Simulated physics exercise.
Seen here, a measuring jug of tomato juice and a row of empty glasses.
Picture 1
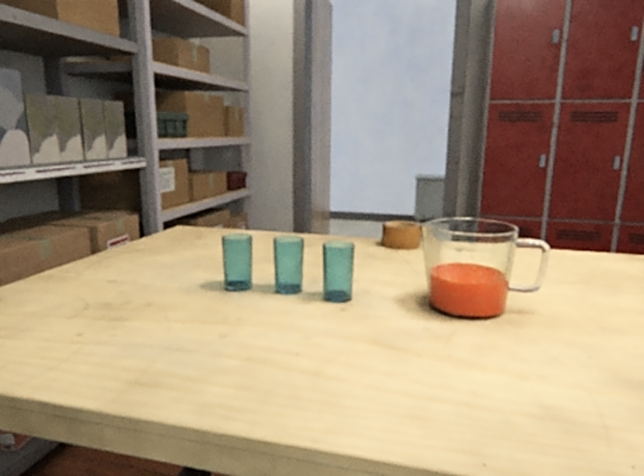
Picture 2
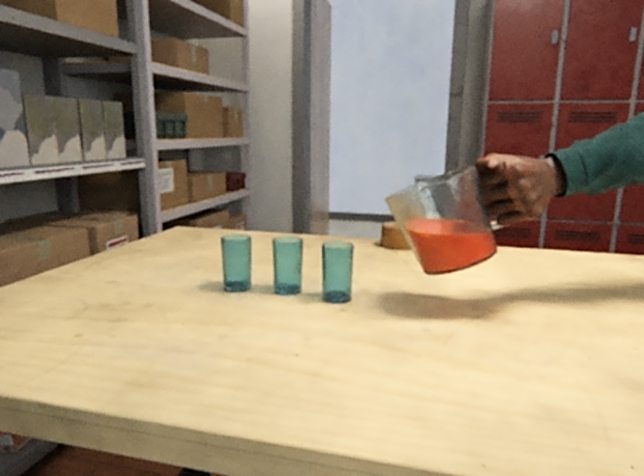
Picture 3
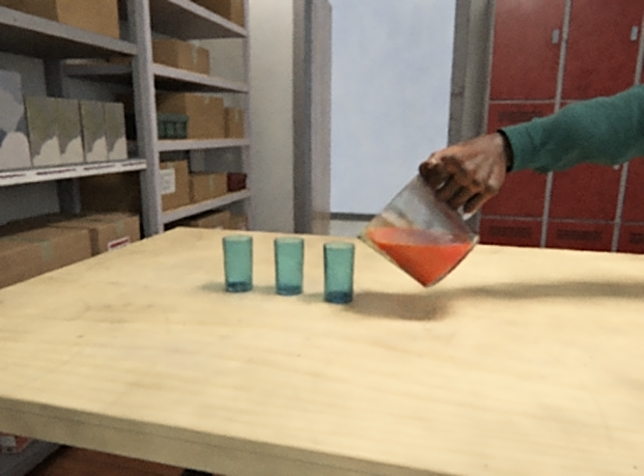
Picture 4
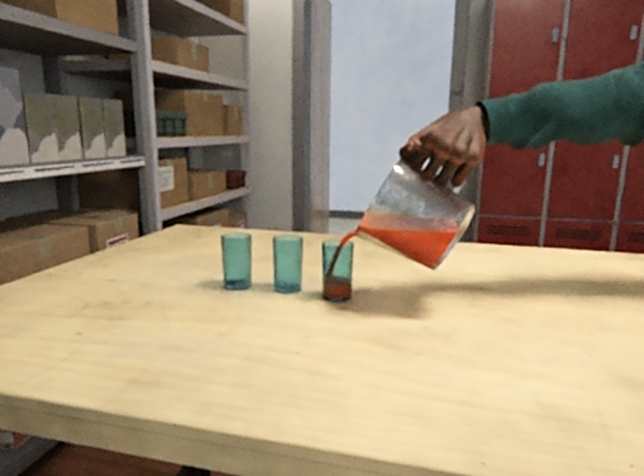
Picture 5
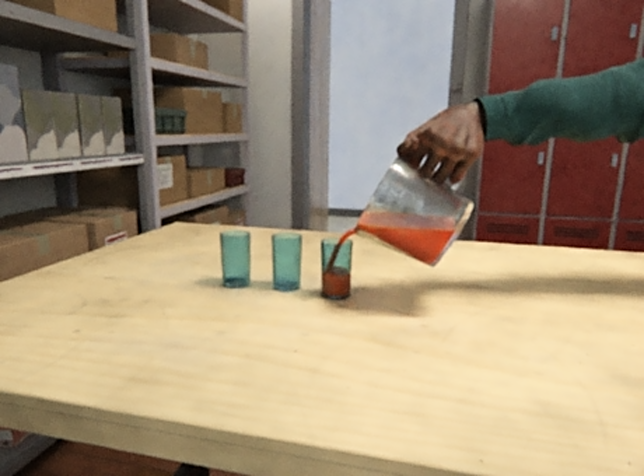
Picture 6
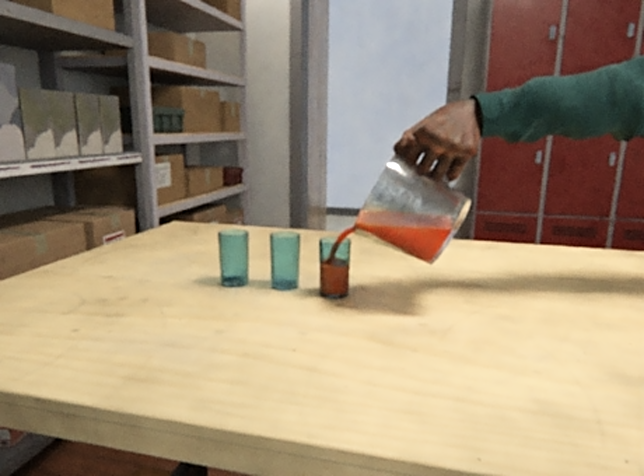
The video shows a hand lifting a glass measuring jug of tomato juice from a wooden table, moving it left toward three empty teal glasses, then tilting it and pouring juice into the rightmost glass, where the level rises.
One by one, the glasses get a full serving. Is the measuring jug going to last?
It is enough.
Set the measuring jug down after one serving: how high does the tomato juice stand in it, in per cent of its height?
I make it 30 per cent.
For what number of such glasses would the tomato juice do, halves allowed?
About 4.0.
A moment on, the first is about three quarters full.
Further on, the first is done and the measuring jug has about three quarters of its load.
When it is over, all three are full and about a quarter of the tomato juice is over.
